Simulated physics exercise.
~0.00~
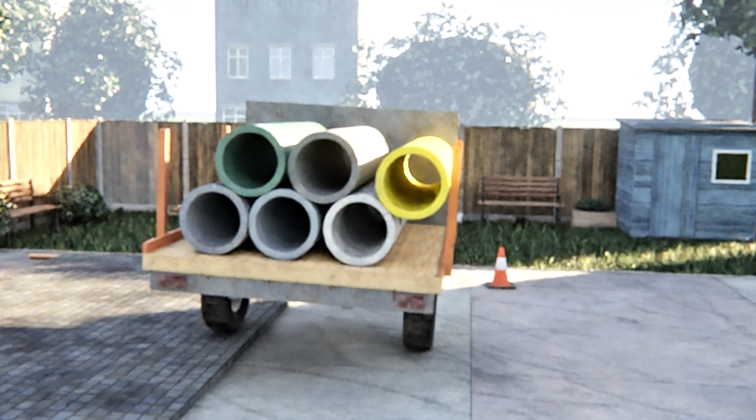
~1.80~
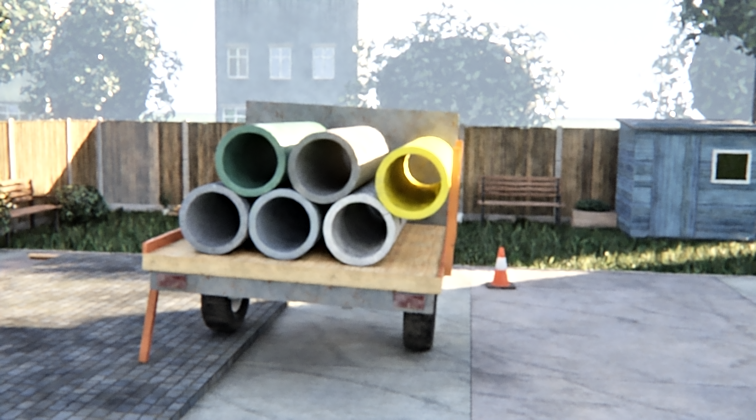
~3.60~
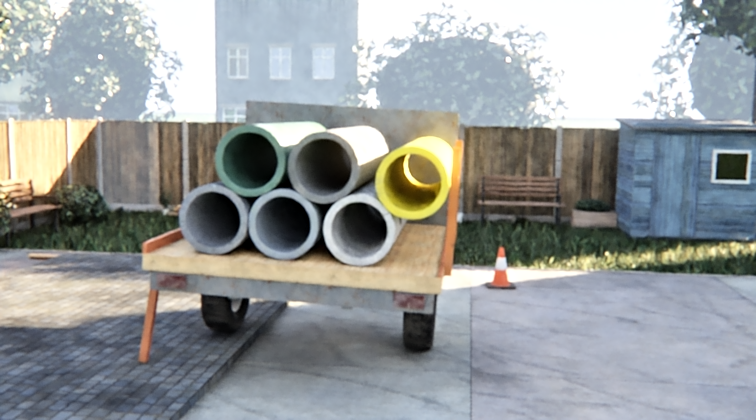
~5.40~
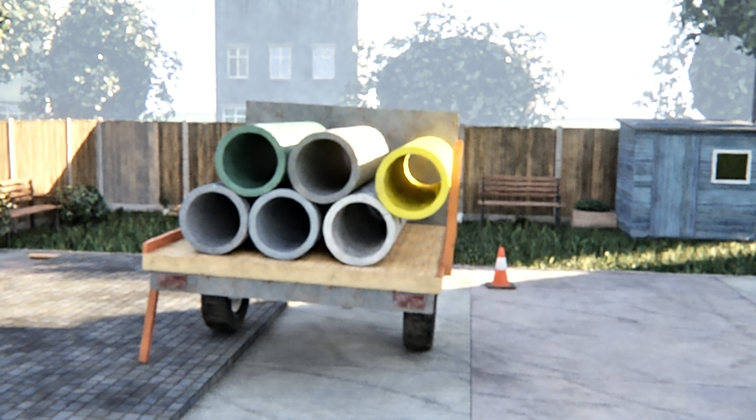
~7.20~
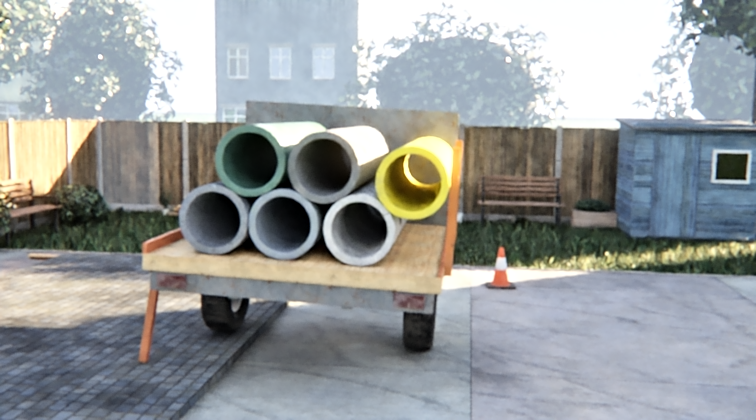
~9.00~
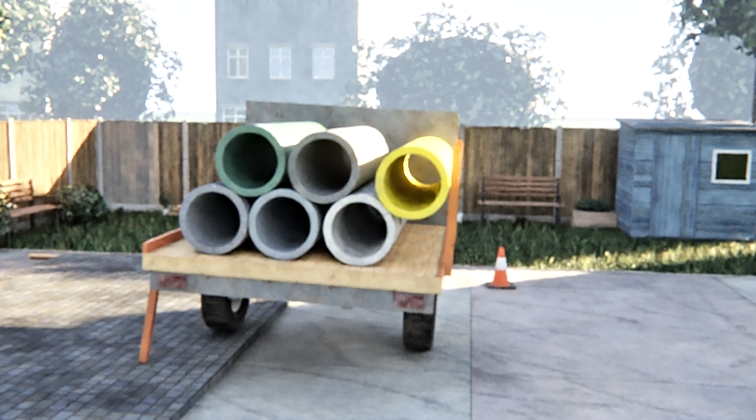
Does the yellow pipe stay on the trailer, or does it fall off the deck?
The yellow pipe stays on the trailer, still resting up on the right side of the stack.
